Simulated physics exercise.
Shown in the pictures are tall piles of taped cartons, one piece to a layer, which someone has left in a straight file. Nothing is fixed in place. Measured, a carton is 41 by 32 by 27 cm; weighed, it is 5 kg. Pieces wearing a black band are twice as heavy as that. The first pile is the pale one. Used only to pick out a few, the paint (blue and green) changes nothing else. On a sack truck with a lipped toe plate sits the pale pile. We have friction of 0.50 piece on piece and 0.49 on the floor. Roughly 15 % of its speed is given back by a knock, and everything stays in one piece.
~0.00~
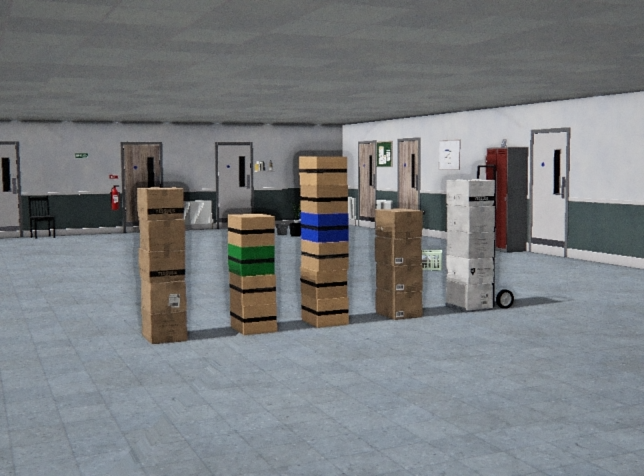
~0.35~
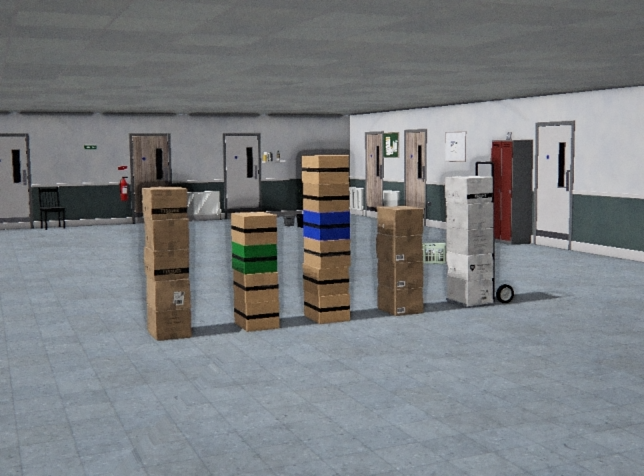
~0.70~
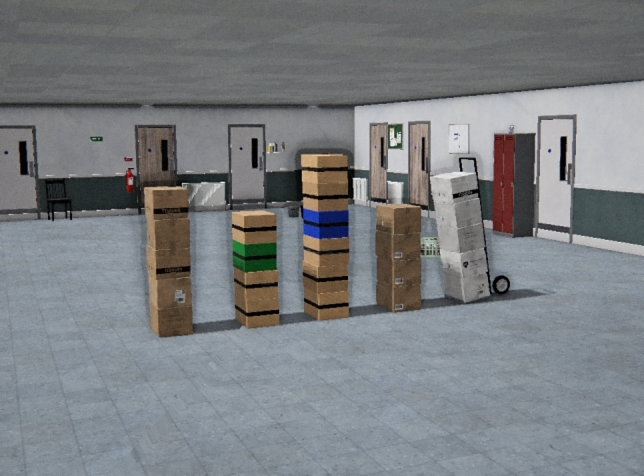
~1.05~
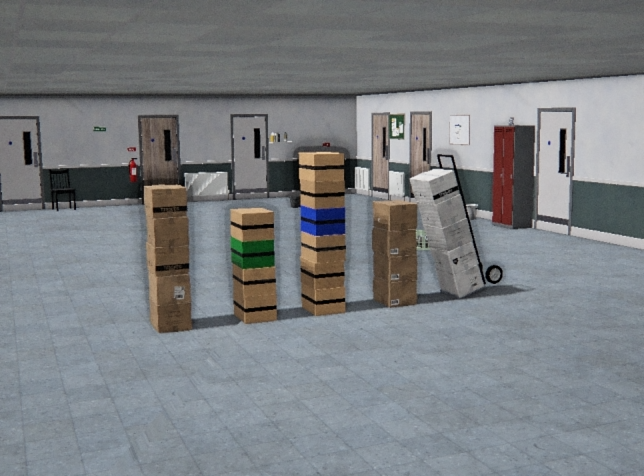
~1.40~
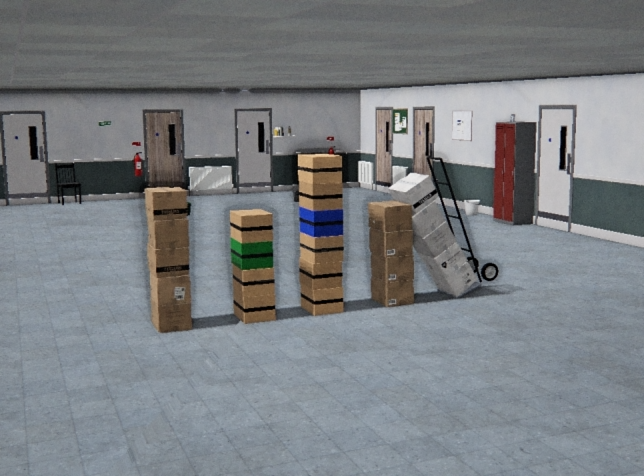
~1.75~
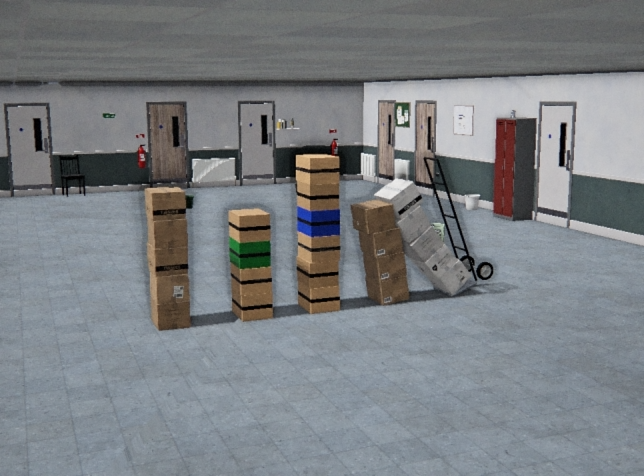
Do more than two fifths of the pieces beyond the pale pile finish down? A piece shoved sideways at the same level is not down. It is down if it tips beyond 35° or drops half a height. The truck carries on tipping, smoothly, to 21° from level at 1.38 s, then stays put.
Yes.
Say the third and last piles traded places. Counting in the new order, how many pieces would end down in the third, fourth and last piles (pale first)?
After the swap, the third pile would have 5 down, the fourth 4 and the last 6.
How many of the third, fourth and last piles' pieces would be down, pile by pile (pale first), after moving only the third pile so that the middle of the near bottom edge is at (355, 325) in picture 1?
You'd end with the third pile at 0, the fourth at 0 and the last at 0 down.
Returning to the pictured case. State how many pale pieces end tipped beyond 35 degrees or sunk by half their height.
Tally of pale pieces: 5.
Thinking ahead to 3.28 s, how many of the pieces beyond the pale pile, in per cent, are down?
At that instant, 20 percent.
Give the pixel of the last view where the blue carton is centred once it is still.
In the last picture it sits at roughly (221, 277).
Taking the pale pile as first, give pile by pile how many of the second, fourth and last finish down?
Counting pieces, the second pile has 4, the fourth 4 and the last 5.
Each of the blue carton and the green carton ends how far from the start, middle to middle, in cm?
About: Blue 120, green 80.
Around 2.26 s, 5 of the pale pile down; none of the 19 other cartons down, 7 disturbed; blue carton displaced 46 mm.
Around 3.28 s, 5 of the pale pile down; 4 of the 19 other cartons down; blue carton tipped 27°; green carton displaced 36 mm.
Around 3.94 s, 5 of the pale pile down; 13 of the 19 other cartons down; green carton tipped 45°, 12 cm lower; blue carton tipped 42°, 30 cm lower.
Around 4.50 s, 5 of the pale pile down; 19 of the 19 other cartons down; blue carton tipped 47°, 50 cm lower; green carton tipped 42°, 22 cm lower.
Finally (6.0 s), 5 of the pale pile down; 19 of the 19 other cartons down; blue carton tipped 47°, 50 cm lower; green carton tipped 44°, 22 cm lower. That is 100 per cent. Seen by the last camera, middles, blue carton near (221, 276), green carton near (173, 280).
